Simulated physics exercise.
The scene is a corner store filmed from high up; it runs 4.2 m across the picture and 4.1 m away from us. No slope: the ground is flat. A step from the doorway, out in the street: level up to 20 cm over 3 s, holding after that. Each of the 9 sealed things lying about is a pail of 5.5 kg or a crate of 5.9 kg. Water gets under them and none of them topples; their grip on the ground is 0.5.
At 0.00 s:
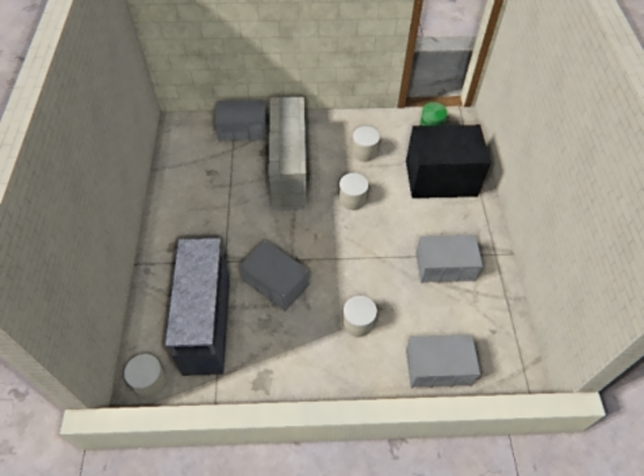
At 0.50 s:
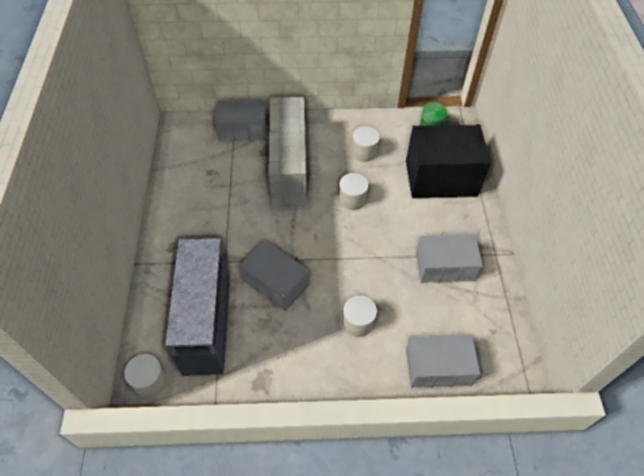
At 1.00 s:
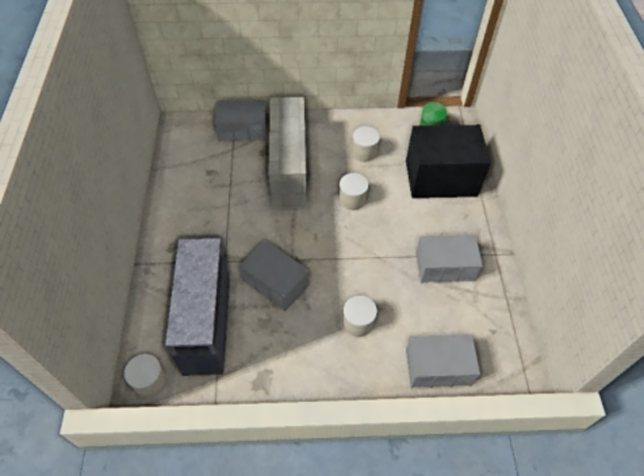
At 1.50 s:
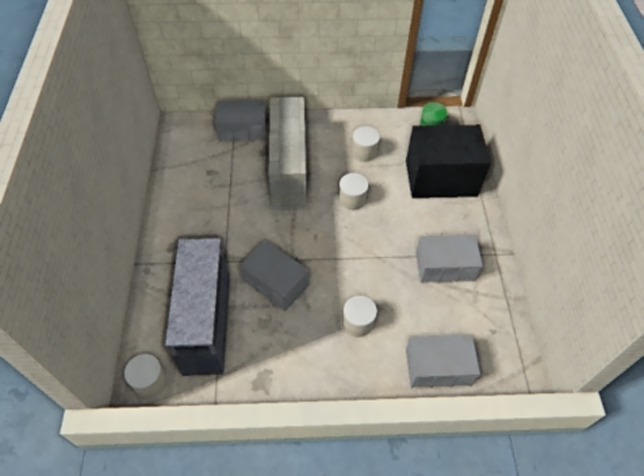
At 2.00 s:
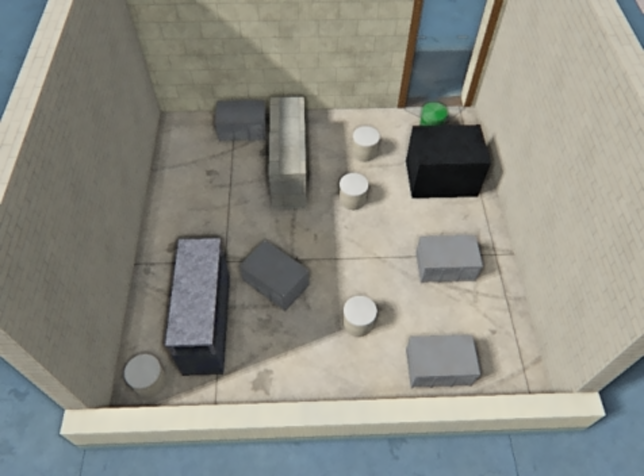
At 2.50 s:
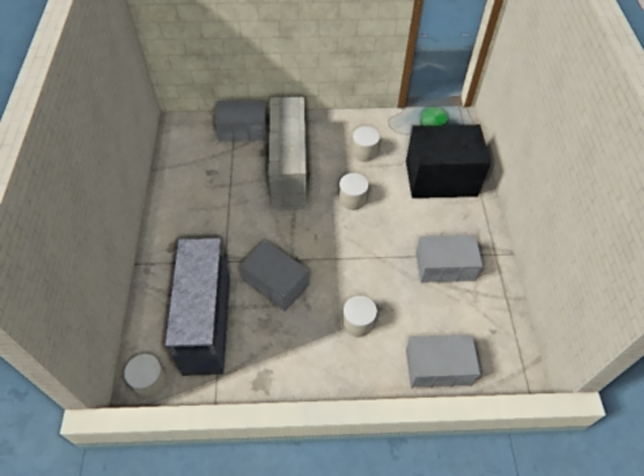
Corner store seen from above, street outside turning blue with water, then a small puddle spreading inside the doorway around a green pail.
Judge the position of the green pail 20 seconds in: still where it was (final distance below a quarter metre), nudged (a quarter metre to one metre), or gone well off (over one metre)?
Is swept away.
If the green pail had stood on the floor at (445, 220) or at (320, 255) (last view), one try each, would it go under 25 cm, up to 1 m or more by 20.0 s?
Try one: Large displacement; try two: Large displacement.
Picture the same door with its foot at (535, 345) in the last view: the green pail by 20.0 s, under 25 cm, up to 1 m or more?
In that case the green pail slides a little.
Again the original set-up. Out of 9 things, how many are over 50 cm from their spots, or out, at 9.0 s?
Count then: 7.
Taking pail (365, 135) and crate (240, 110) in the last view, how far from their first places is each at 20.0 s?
150 cm, 120 cm.
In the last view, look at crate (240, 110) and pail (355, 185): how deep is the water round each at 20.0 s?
Around 10 cm and 9 cm.
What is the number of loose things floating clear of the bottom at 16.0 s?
8 at that moment.
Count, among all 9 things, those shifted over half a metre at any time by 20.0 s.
I make that 9.
After 4.0 s the green pail is near (390, 134), 0.7 m from its start, afloat; 1 afloat.
After 9.0 s the green pail is near (236, 111), 2.5 m from its start, aground; 3 afloat.
After 16.0 s the green pail is near (235, 119), 2.5 m from its start, afloat; 8 afloat.
After 20.0 s the green pail is near (224, 100), 2.7 m from its start, afloat; 9 afloat.
